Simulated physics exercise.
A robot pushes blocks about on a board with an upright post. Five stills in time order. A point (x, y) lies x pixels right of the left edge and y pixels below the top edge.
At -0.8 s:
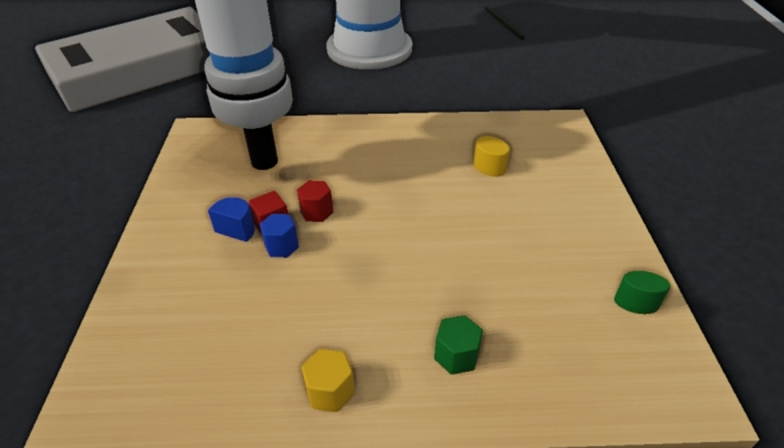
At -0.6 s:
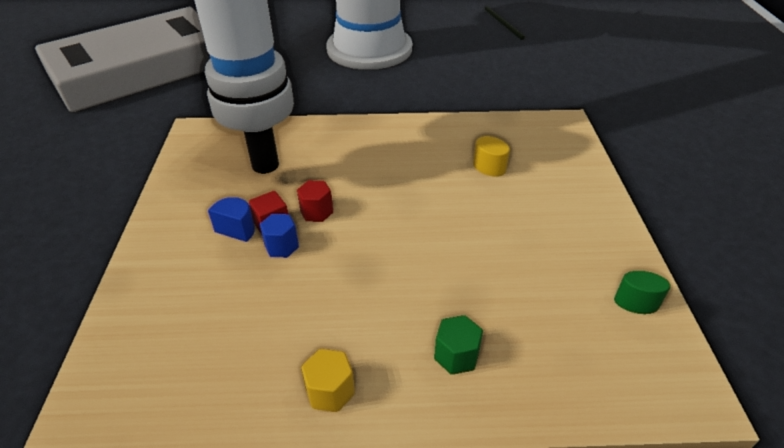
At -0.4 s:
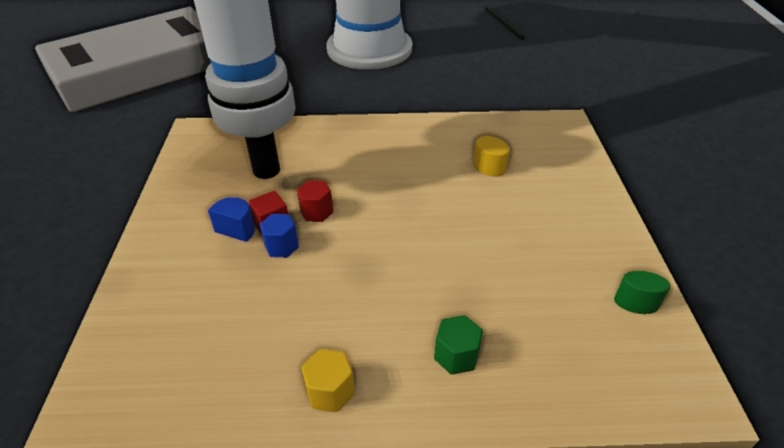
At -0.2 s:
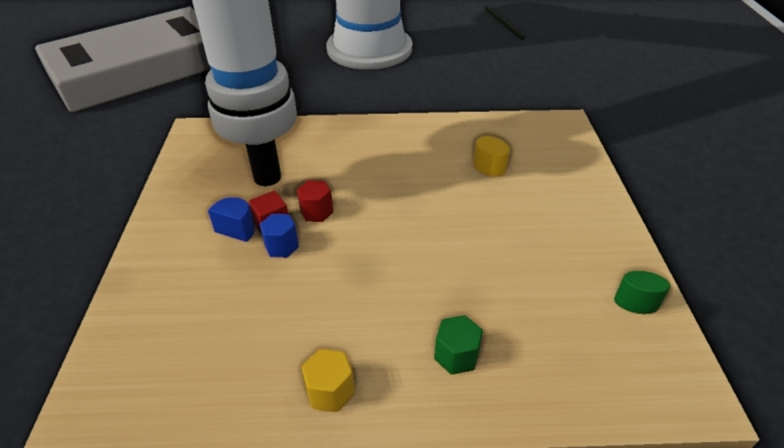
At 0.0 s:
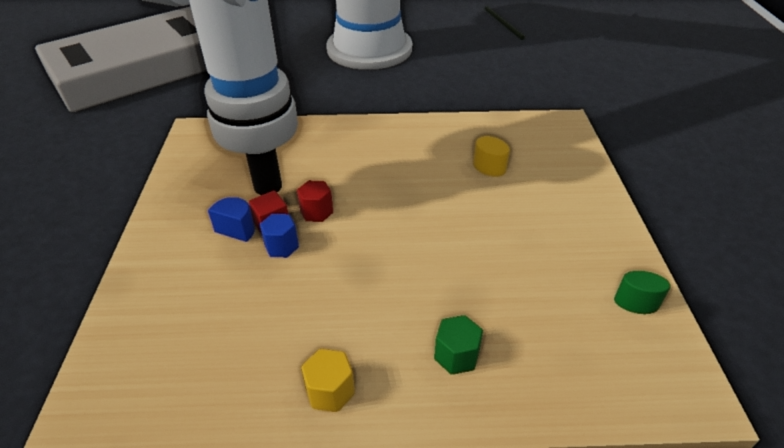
A robot arm's black post crept a short way down the board toward a small cluster of red and blue blocks, while all the blocks, including the yellow and green ones, stayed still.
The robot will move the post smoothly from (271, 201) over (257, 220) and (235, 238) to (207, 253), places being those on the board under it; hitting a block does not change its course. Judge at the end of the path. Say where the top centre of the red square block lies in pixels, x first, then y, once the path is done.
Just about (260, 221).
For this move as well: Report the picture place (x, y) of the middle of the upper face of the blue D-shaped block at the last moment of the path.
My best guess is (164, 238).
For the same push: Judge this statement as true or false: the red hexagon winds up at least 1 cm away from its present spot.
That statement is not accurate.
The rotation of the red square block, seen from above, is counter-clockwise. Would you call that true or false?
That is true.
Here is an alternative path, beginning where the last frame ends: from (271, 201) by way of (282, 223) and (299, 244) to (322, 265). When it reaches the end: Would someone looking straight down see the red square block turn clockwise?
Final answer: Yes.
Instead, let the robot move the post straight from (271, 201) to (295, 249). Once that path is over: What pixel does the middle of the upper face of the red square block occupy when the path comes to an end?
When the path ends, it will be at (275, 248).
On the path given first. Halfway along, post at (243, 215); blue D-shaped block at (210, 220), turned 25° clockwise; red square block at (261, 221), turned 30° anticlockwise; blue hexagon at (284, 236), turned 20° anticlockwise.
At the end, post at (202, 239); blue D-shaped block at (164, 238), turned 60° clockwise; red square block at (260, 221), turned 35° anticlockwise; blue hexagon at (284, 236), turned 20° anticlockwise; red hexagon still.
